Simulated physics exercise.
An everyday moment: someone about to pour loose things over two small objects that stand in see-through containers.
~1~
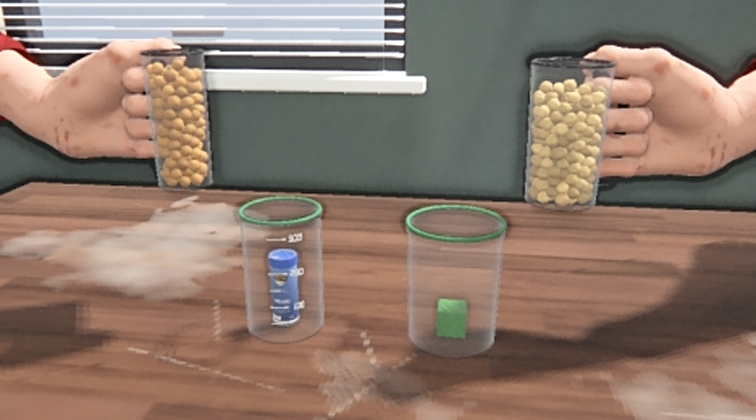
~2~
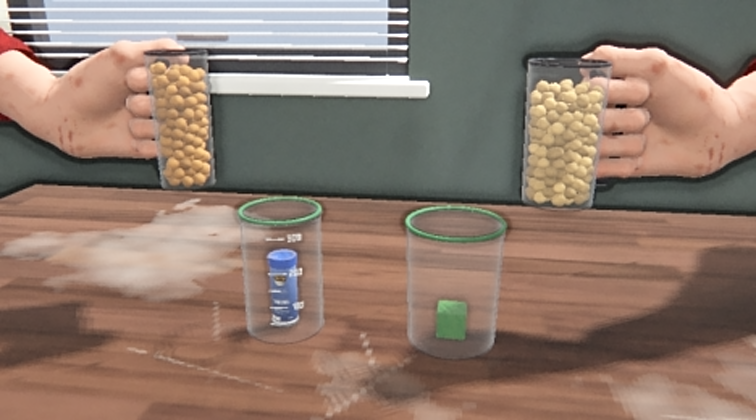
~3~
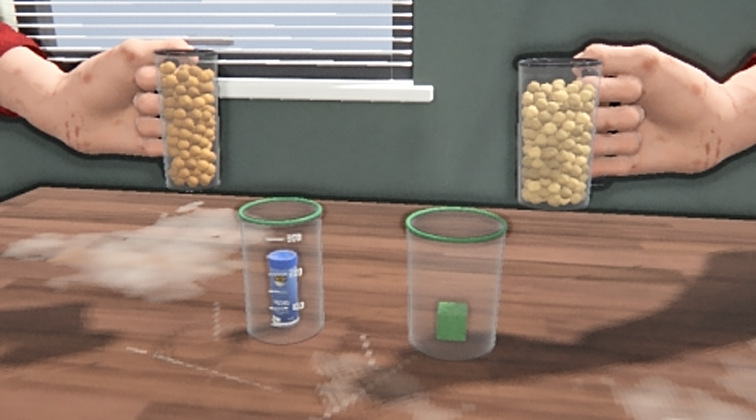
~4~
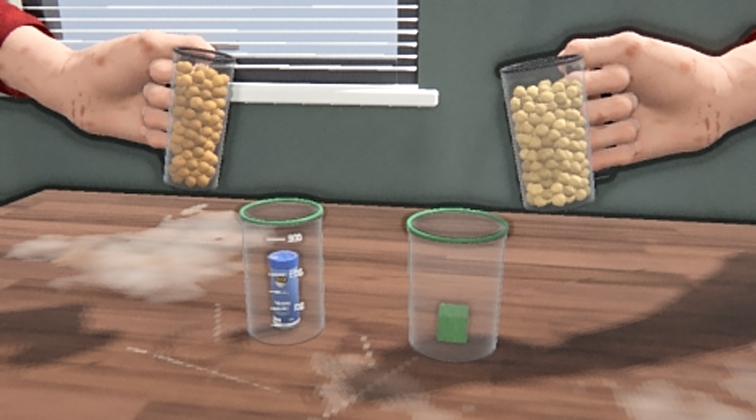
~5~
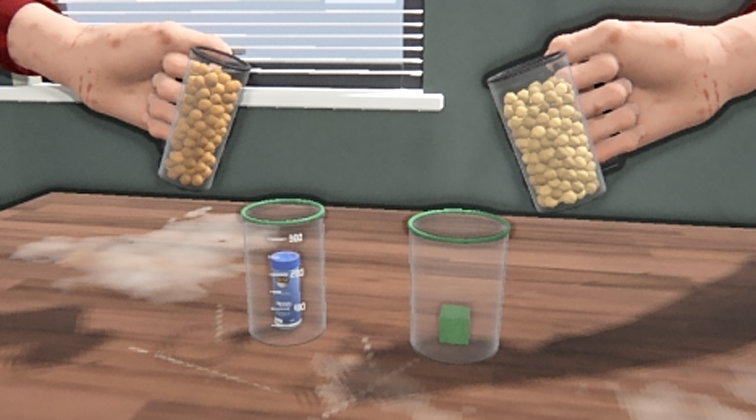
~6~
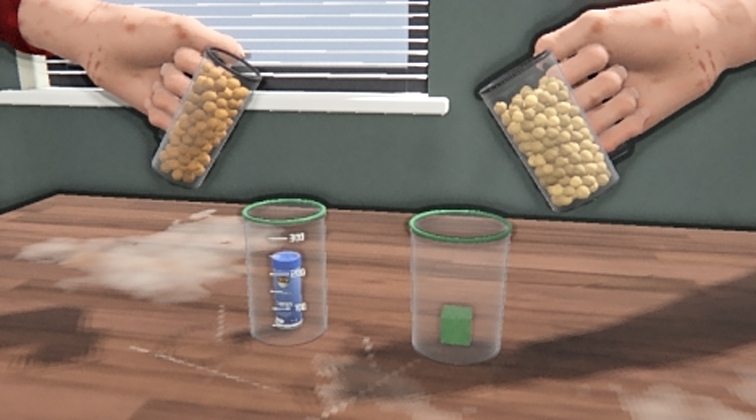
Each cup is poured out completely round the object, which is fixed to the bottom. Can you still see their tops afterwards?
The left object stands proud of the pile and the right object ends up hidden.
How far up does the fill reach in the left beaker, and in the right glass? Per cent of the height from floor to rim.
Left: 60 %. Right: 55 %.
Then, 0.53 s after the last picture, left beaker empty, all of its cupful still in the cup; right glass empty, all of its cupful still in the cup.
Then, 1.10 s after the last picture, left beaker nearly empty, nearly all of its cupful still in the cup; right glass nearly empty, nearly all of its cupful still in the cup.
Then, 1.77 s after the last picture, left beaker a third full, none of its cupful still in the cup; right glass half full, none of its cupful still in the cup.
At rest, left beaker two thirds full (surface near (286, 260)), nothing beside it; right glass half full (surface near (458, 279)), nothing beside it; the left thing is still showing; the right thing is covered.
